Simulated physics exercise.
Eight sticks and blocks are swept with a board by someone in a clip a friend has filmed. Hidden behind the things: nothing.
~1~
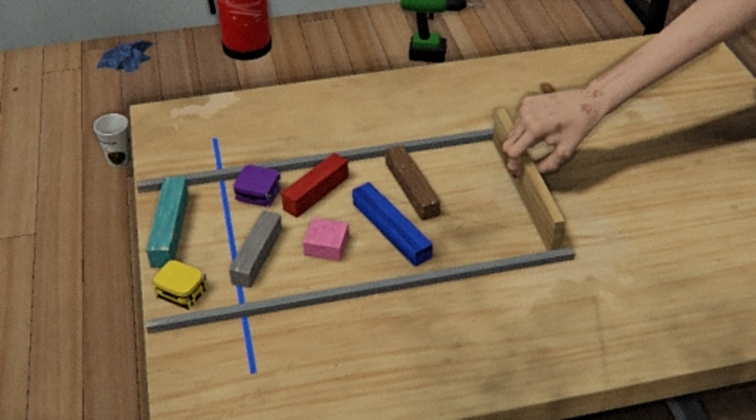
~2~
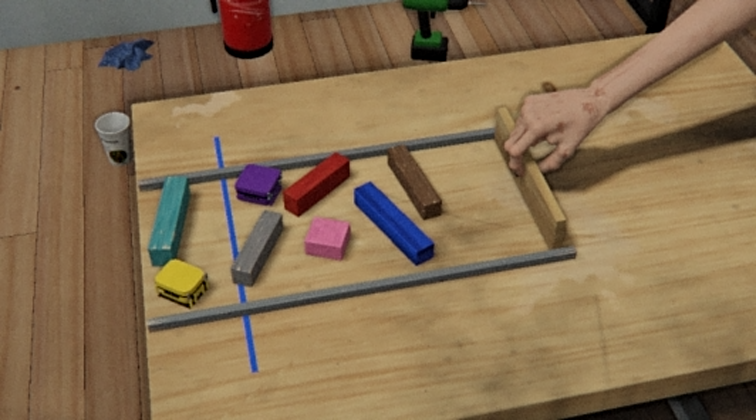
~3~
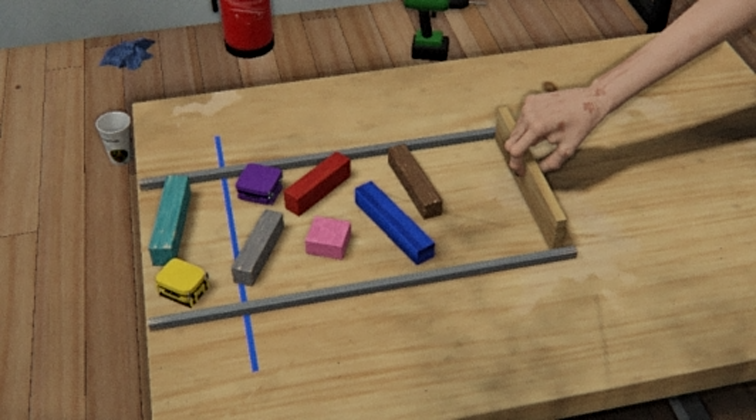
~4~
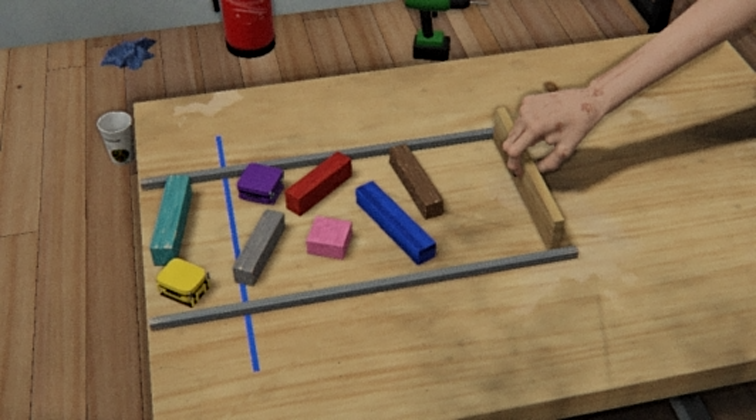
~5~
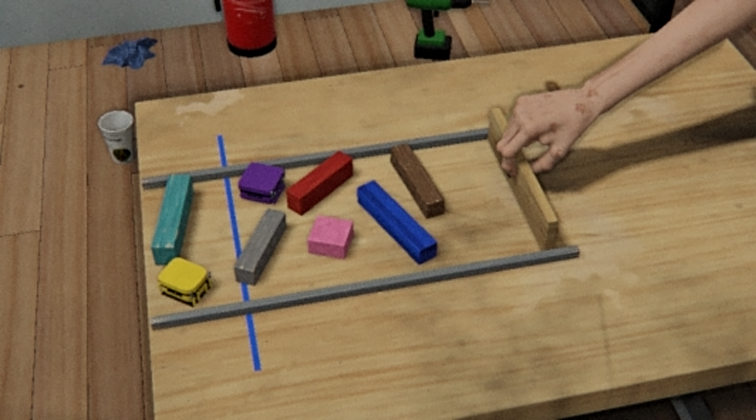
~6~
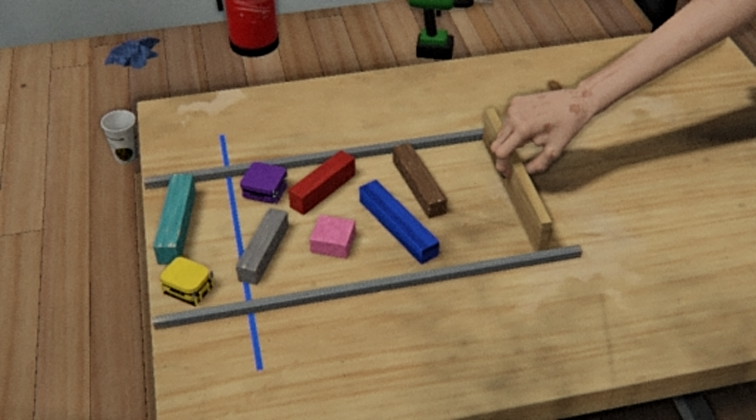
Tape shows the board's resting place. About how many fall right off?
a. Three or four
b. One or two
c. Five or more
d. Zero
Option b: One or two.
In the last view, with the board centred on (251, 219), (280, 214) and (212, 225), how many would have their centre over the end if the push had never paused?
The numbers are 2, 0 and 4.
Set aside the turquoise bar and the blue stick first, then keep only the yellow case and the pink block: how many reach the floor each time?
Counts - first: 0; second: 1.
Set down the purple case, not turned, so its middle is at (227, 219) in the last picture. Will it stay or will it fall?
As for the purple case, it topples off.
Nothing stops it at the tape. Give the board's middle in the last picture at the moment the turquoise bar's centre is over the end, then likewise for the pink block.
The turquoise bar gives roughly (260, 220), the pink block roughly (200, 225).
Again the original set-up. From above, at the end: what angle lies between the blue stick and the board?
Roughly 20° out of line.
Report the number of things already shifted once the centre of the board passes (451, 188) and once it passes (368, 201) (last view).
The number moved is 0 and then 4.
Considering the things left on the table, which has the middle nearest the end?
That would be the grey bar.
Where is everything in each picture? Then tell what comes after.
In the first picture, turquoise bar (169, 221); yellow case (180, 285); grey bar (257, 249); board (526, 178); tape (232, 241).
In the second picture, yellow case (182, 284); pink block (328, 238).
In the third picture, grey bar (259, 247); brown bar (414, 181).
In the fourth picture, turquoise bar (172, 219); purple case (261, 185).
In the fifth picture, yellow case (185, 283); blue stick (396, 221).
In the sixth picture, turquoise bar (176, 218); yellow case (187, 282); grey bar (263, 245); board (514, 178); tape (239, 238).
Soon after, none off yet; turquoise bar at rest near (176, 218); yellow case at rest near (187, 282); grey bar at rest near (263, 245).
After that, none off yet; turquoise bar at rest near (176, 218); yellow case at rest near (187, 282); grey bar displaced a little near (240, 254).
In the end, the number that fall off is one or two; gone, yellow case and turquoise bar.
